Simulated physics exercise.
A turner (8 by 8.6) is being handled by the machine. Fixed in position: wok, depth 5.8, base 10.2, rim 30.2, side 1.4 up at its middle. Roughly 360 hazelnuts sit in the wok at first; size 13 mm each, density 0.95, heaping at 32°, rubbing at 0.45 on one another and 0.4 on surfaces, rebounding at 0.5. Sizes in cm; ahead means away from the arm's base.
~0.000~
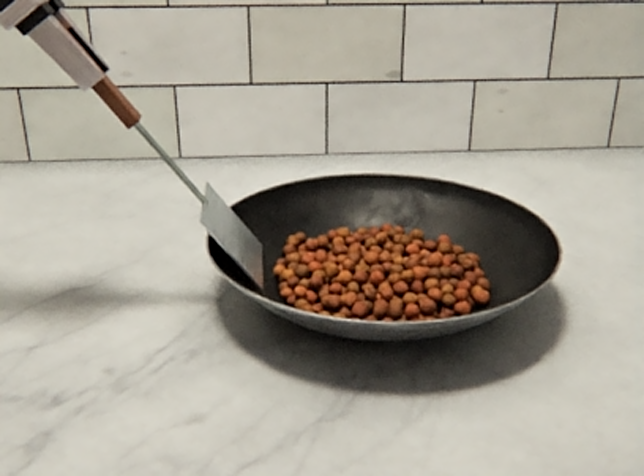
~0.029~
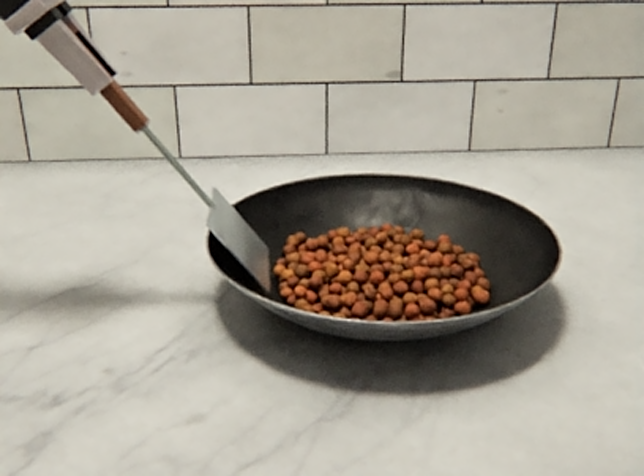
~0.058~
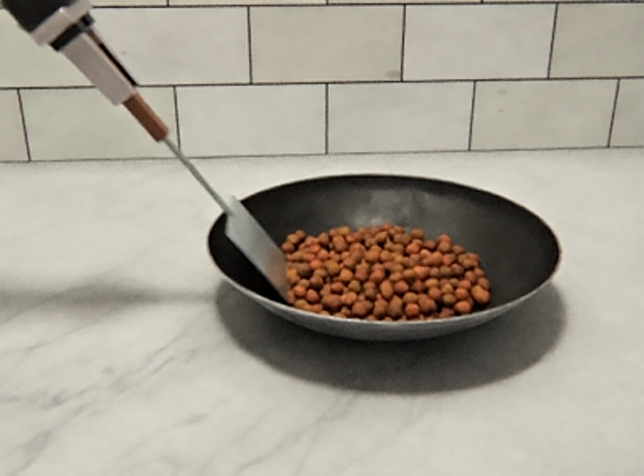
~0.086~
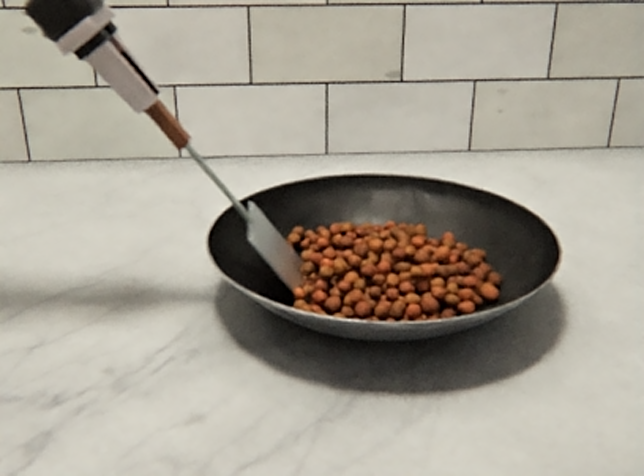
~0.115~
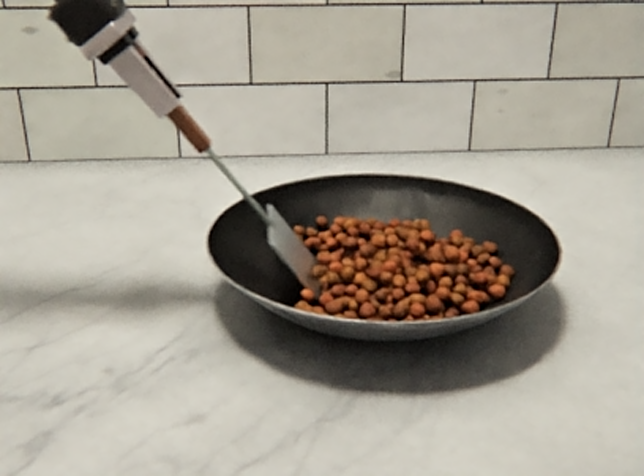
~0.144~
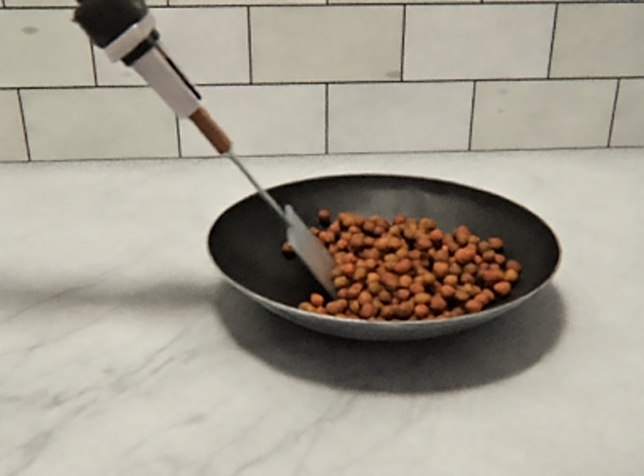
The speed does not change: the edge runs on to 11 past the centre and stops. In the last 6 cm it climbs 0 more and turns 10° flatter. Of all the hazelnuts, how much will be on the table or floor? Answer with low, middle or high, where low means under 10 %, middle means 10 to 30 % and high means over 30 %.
Middle.
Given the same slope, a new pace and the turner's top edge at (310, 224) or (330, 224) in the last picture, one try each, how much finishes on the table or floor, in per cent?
Around 20 per cent, then around 25 per cent.
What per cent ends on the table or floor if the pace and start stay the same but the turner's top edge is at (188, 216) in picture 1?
15 percent or so.
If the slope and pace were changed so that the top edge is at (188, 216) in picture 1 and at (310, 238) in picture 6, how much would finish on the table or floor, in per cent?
I'd put it at roughly 20 per cent.
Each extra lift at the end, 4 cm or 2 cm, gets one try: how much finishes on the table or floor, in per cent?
Close to 20 and 25 percent respectively.
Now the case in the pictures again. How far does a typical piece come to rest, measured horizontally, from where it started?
Some 6 cm.
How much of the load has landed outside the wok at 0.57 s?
About 15 per cent.
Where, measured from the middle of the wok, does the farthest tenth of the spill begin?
Some 30 cm from the centre.
By 0.24 s, sloping 54°, highest piece 5 above the table; 365 in the wok.
By 0.33 s, sloping 50°, highest piece 7 above the table; 365 in the wok.
By 0.57 s, sloping 44°, highest piece 7 above the table; 303 in the wok, 57 on the table or floor, 5 on the blade or in flight.
By 1.62 s, sloping 44°, highest piece 7 above the table; 302 in the wok, 63 on the table or floor.
Final count, 302 in the wok, 63 on the table or floor. That is 17 % on the table or floor.
